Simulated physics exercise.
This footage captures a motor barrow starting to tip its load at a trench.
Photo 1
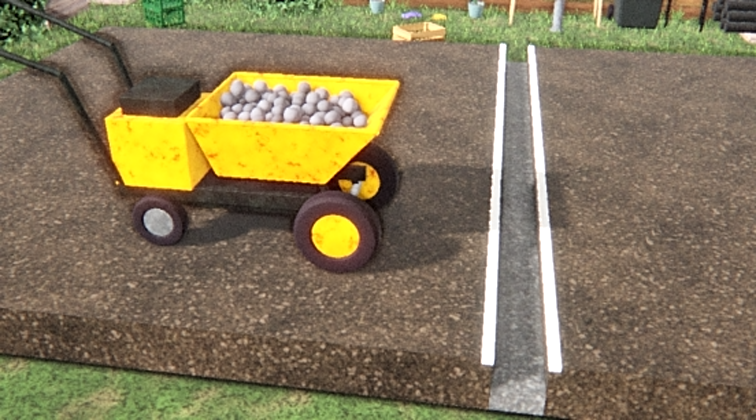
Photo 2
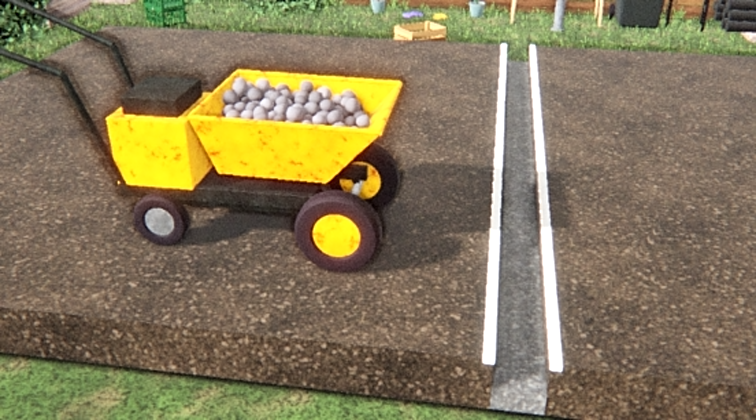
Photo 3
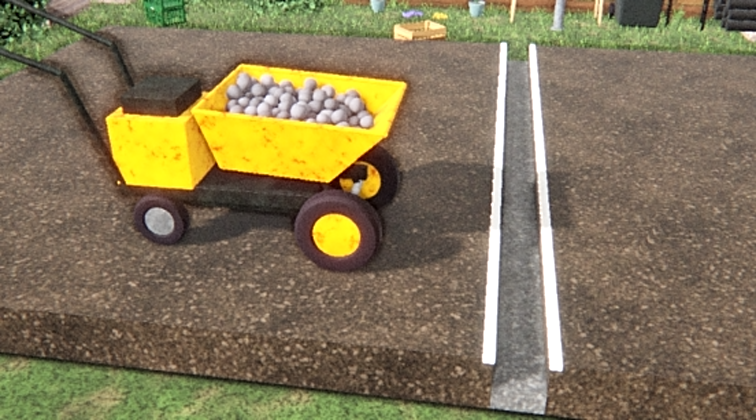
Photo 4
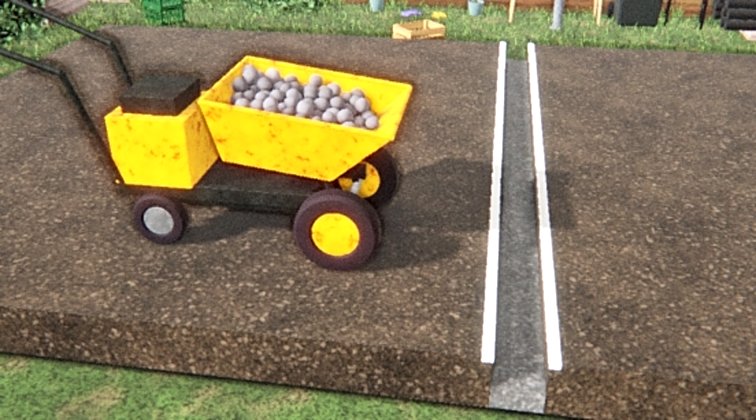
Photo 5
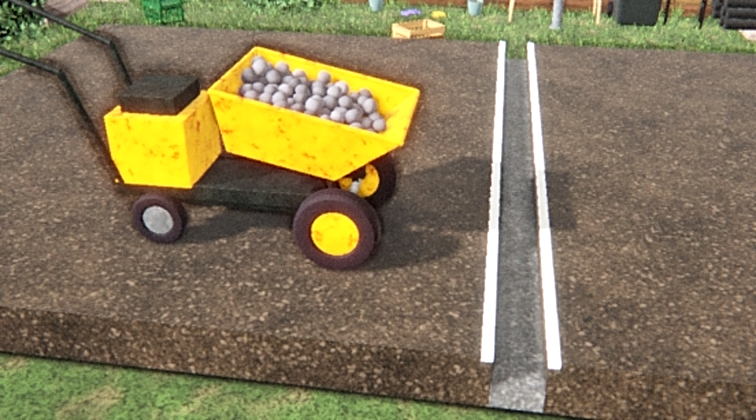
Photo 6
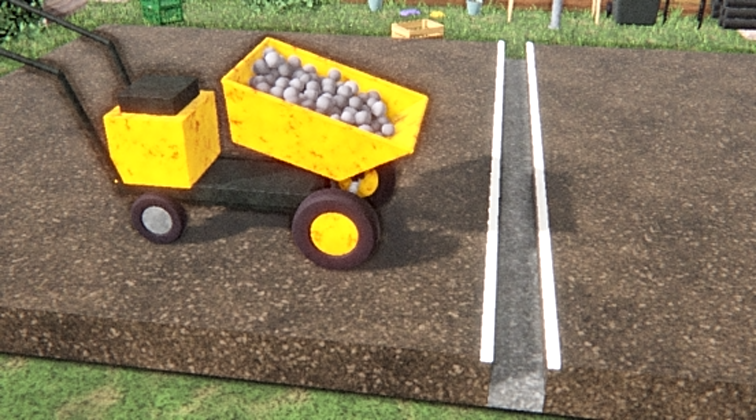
On a patch of bare brown ground, a yellow motor barrow loaded with round grey cobbles stood left of a narrow, white-edged trench, and its skip slowly tilted up at the back, leaning toward the right.
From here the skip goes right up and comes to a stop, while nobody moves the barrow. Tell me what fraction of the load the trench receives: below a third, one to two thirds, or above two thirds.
The trench will get the middle band, a third to two thirds.
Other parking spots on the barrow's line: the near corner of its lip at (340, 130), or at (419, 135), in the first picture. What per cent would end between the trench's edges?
First spot: 40 %, second spot: 60 %.
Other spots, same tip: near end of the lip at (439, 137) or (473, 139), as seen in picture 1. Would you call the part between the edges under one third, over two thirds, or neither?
Place one, one to two thirds; place two, under a third.
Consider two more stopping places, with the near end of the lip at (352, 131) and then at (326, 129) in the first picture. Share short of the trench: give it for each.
Position 1 near 50 %, position 2 near 60 %.
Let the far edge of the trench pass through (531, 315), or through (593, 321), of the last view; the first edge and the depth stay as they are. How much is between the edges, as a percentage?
First try: About 40 %; second try: About 70 %.
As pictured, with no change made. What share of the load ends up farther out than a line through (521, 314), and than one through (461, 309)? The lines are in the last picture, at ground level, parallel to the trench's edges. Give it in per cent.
Estimate: 30 % and 80 %, respectively.
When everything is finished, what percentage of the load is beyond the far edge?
My estimate is around 5 percent.
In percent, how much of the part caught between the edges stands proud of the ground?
My estimate would be close to 30 per cent.
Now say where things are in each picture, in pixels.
In the first picture, lip of the skip (376, 133), level; top of the load (280, 104), round cobbles; first edge of the trench (490, 313); far edge (552, 319), the trench under half as wide as the skip, and about half as deep as wide.
In the second picture, lip of the skip (379, 133), level; top of the load (276, 98).
In the third picture, lip of the skip (384, 135), tipped barely; top of the load (280, 94).
In the fourth picture, lip of the skip (391, 138), tipped a little; top of the load (265, 99).
In the fifth picture, lip of the skip (400, 143), tipped a little; top of the load (273, 92).
In the sixth picture, lip of the skip (410, 151), tipped clearly; top of the load (284, 86); first edge of the trench (489, 311); far edge (551, 317).
Just after the last frame, skip tipped steeply; every one in the skip.
A moment on, skip tipped steeply; the larger part in the skip; about a tenth short of the trench; just a few in or heaped over the trench; about a tenth falling.
Further on, skip tipped right over; roughly a quarter in the skip; roughly a quarter short of the trench; roughly half in or heaped over the trench; about a tenth beyond it; just a few falling.
When it is over, skip tipped right over; about a tenth in the skip; roughly a third short of the trench; roughly half in or heaped over the trench; about a tenth beyond it.
